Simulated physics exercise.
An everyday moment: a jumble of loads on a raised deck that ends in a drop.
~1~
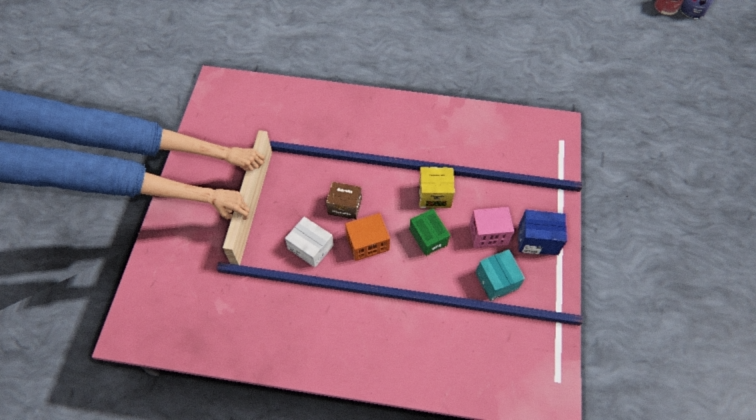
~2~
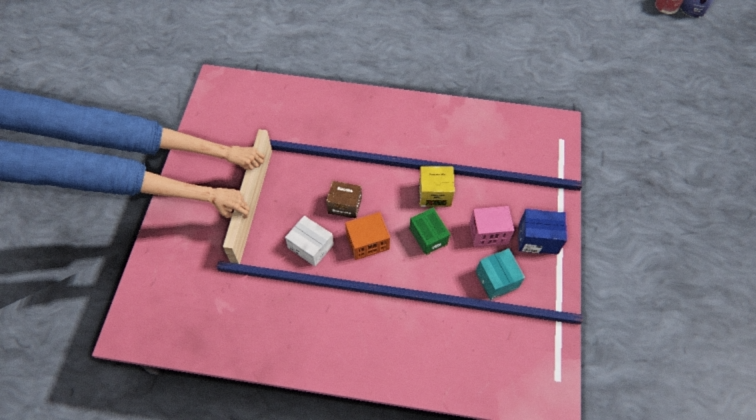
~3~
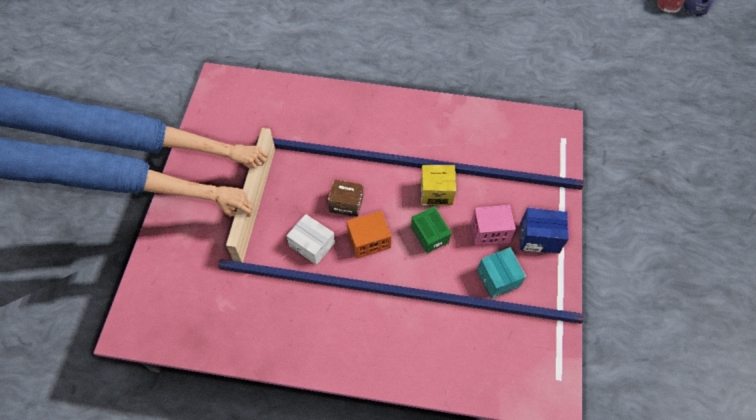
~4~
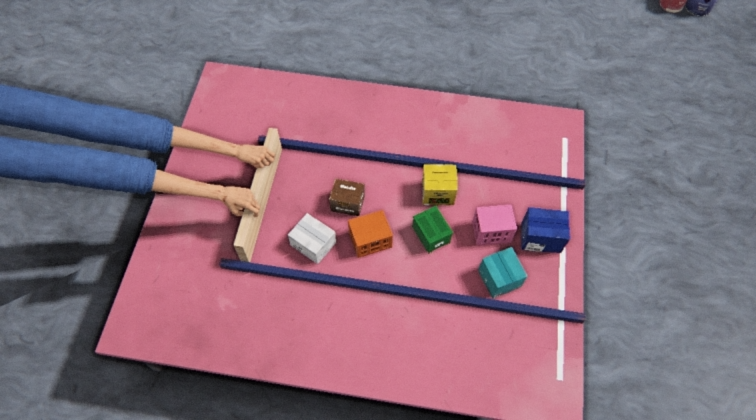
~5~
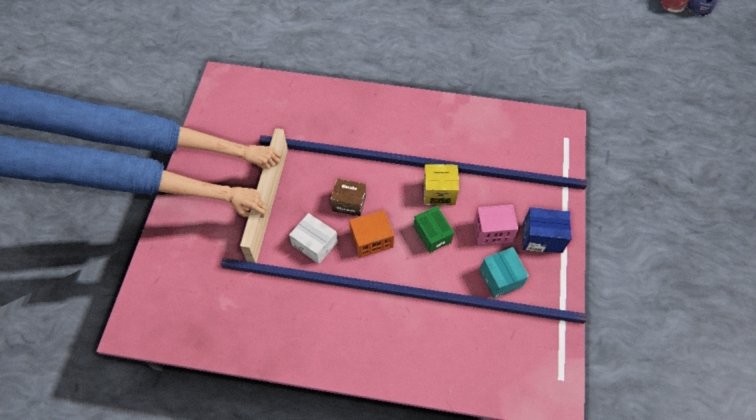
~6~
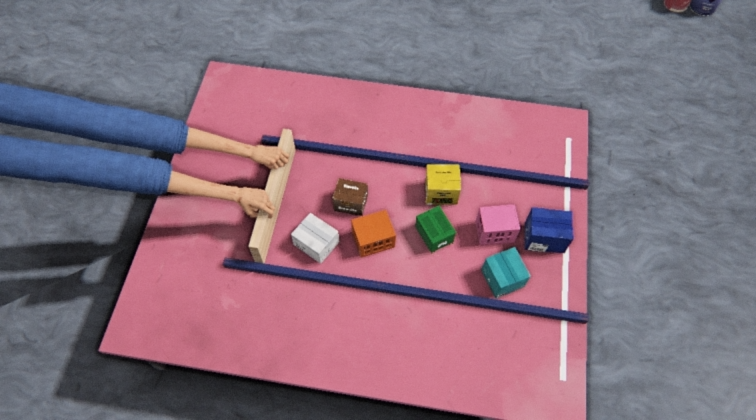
Two hands in blue sleeves slide an upright wooden plank a short way rightward between two dark blue rails on a pink board, seen from above over a grey floor, with the view drifting very slightly. Ahead of it sit brown, white, orange, yellow, green, pink, turquoise and blue boxes, the blue one by a white tape line at right. The plank does not touch the boxes, which stay in place.
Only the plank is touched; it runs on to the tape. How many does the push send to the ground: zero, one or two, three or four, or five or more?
As it turns out, the number that fall off is five or more.
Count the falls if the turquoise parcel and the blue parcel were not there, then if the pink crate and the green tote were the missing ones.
First 3, then 3.
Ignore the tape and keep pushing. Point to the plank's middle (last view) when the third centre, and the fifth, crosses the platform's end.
Near (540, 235) and (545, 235).
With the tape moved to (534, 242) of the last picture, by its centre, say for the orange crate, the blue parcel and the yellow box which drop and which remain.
The orange crate holds on, the blue parcel drops off, the yellow box remains up.
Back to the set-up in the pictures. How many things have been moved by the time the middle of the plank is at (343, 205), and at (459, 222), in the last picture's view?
By then 3, and 8.
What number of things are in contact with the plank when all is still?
That makes 3.
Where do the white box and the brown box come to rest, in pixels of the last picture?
Near (586, 285) and (585, 231).
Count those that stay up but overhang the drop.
That would be 3.
A little later, none off yet; blue parcel at rest near (548, 231); turquoise parcel at rest near (505, 273); pink crate at rest near (497, 225).
Next, none off yet; blue parcel shifted about its own width near (585, 228); turquoise parcel shifted a little near (521, 278); pink crate shifted well along near (557, 200).
When it is over, the number that fall off is five or more; down, orange crate, green tote, pink crate, turquoise parcel and blue parcel.
